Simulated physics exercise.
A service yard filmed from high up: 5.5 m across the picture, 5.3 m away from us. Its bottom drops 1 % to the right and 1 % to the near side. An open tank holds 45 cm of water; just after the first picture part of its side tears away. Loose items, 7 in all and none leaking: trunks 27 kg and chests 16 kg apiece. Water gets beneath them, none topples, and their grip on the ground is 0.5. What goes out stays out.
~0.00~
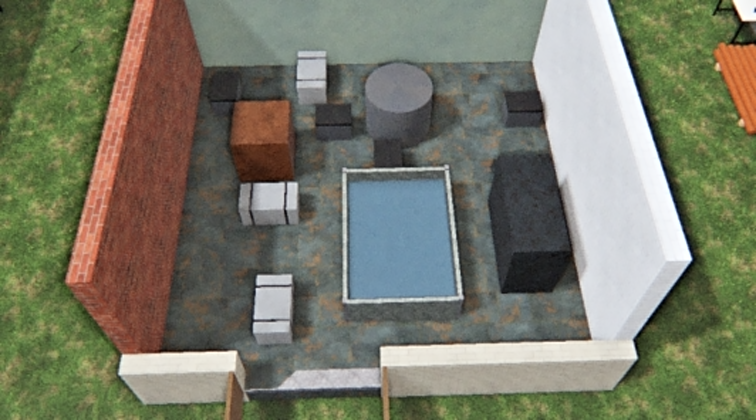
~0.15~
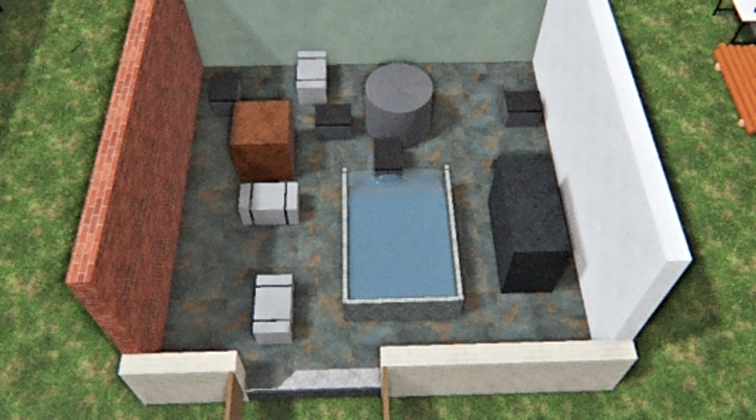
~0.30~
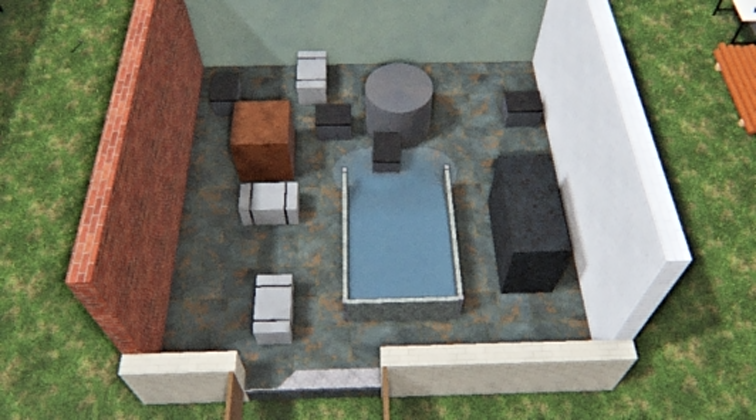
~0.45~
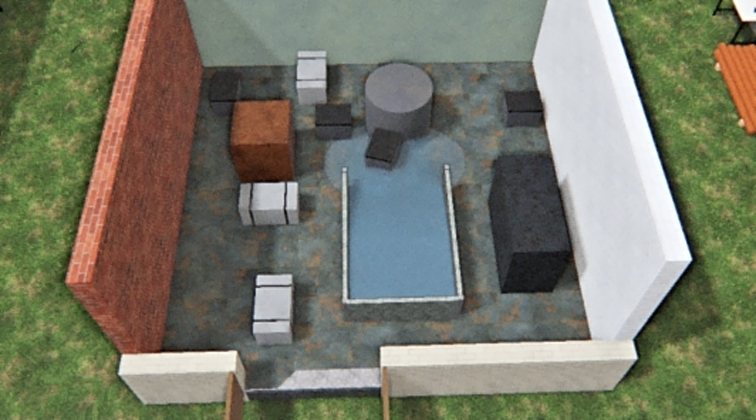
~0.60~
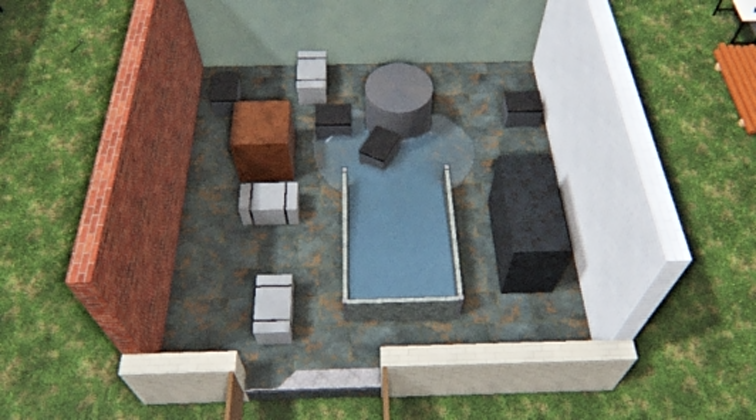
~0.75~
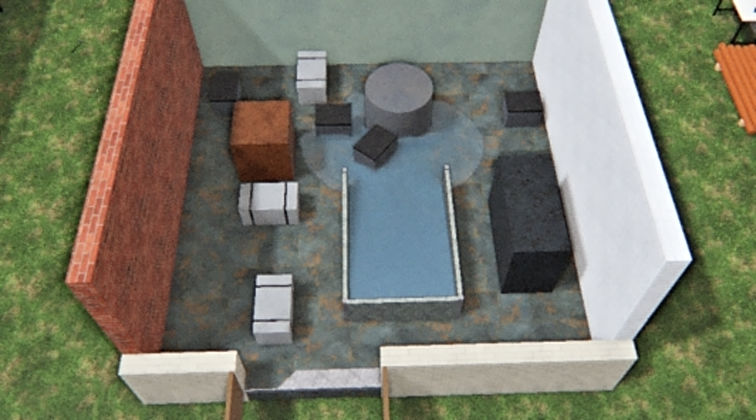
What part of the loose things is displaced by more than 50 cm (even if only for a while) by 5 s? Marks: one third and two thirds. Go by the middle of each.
Share: Between one and two thirds.
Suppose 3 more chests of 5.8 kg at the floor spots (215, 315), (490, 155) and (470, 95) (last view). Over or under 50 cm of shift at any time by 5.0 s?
In that order: Short of it, past it, past it.
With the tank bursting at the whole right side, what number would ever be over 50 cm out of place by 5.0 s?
Then 1.
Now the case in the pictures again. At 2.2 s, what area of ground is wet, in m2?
Roughly 14 m2.
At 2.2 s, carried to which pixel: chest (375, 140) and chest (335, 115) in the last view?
Around (310, 111) and (320, 91).
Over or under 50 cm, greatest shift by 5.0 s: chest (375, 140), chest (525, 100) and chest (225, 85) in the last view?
In turn: More, over, past it.
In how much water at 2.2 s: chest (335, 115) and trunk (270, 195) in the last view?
Roughly 9 and 1 cm.
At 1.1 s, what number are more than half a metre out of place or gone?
By then 1.
After 1.1 s 1 of 7 are over 50 cm from their spots; 1 afloat.
After 2.2 s 1 of 7 are over 50 cm from their spots; 1 afloat.
After 3.5 s 1 of 7 are over 50 cm from their spots; 1 afloat.
After 5.0 s 3 of 7 are over 50 cm from their spots, and 3 have been at some point; 1 afloat.
